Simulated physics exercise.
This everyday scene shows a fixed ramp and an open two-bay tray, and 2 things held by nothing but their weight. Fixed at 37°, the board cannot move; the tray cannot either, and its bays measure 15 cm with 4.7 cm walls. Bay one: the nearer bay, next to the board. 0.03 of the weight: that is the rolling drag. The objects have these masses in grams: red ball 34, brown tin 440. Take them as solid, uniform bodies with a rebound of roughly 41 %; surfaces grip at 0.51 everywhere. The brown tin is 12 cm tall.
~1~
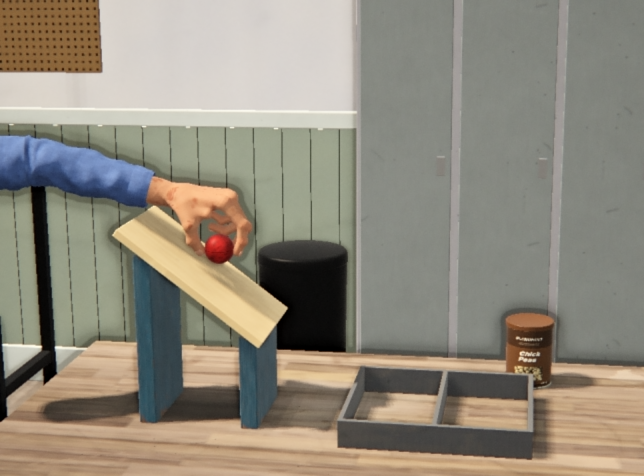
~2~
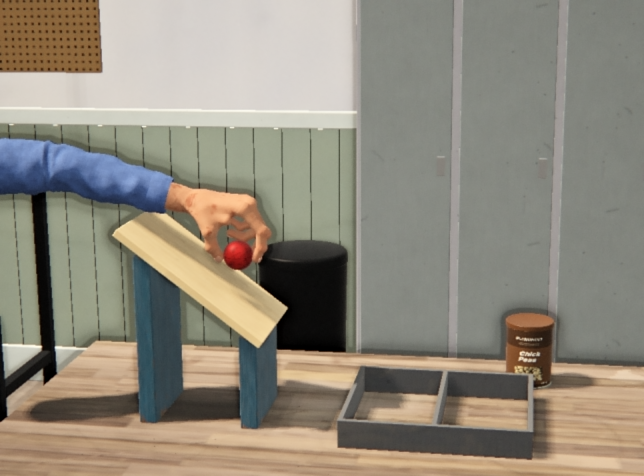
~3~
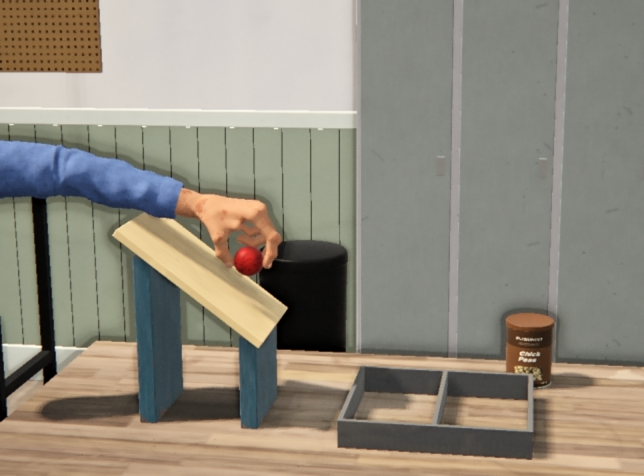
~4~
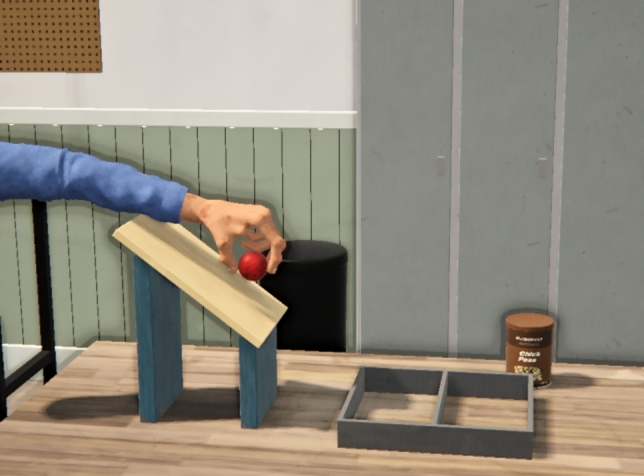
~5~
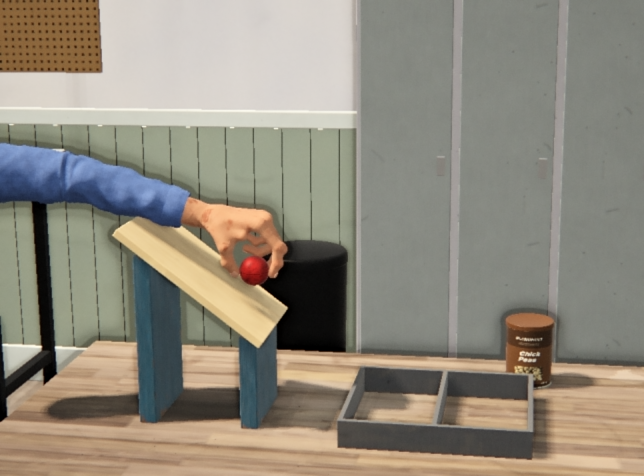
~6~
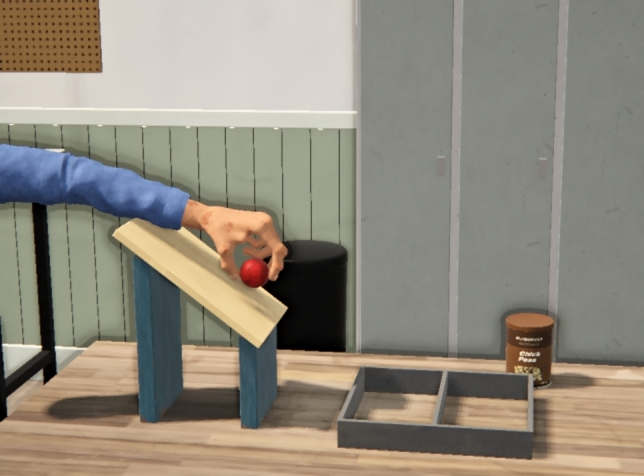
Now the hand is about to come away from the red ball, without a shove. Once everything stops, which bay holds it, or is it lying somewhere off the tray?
Most likely it stops away from both spaces.
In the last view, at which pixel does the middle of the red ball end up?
End position: Roughly (297, 400).
Then, 0.30 s after the last picture, red ball near (290, 318).
Then, 0.40 s after the last picture, red ball near (327, 380).
Then, 0.60 s after the last picture, it is outside the bays; red ball near (286, 400).
At rest, it is outside the bays; brown tin in place, give or take 4 cm. Seen from the same camera at the end, red ball near (297, 400).
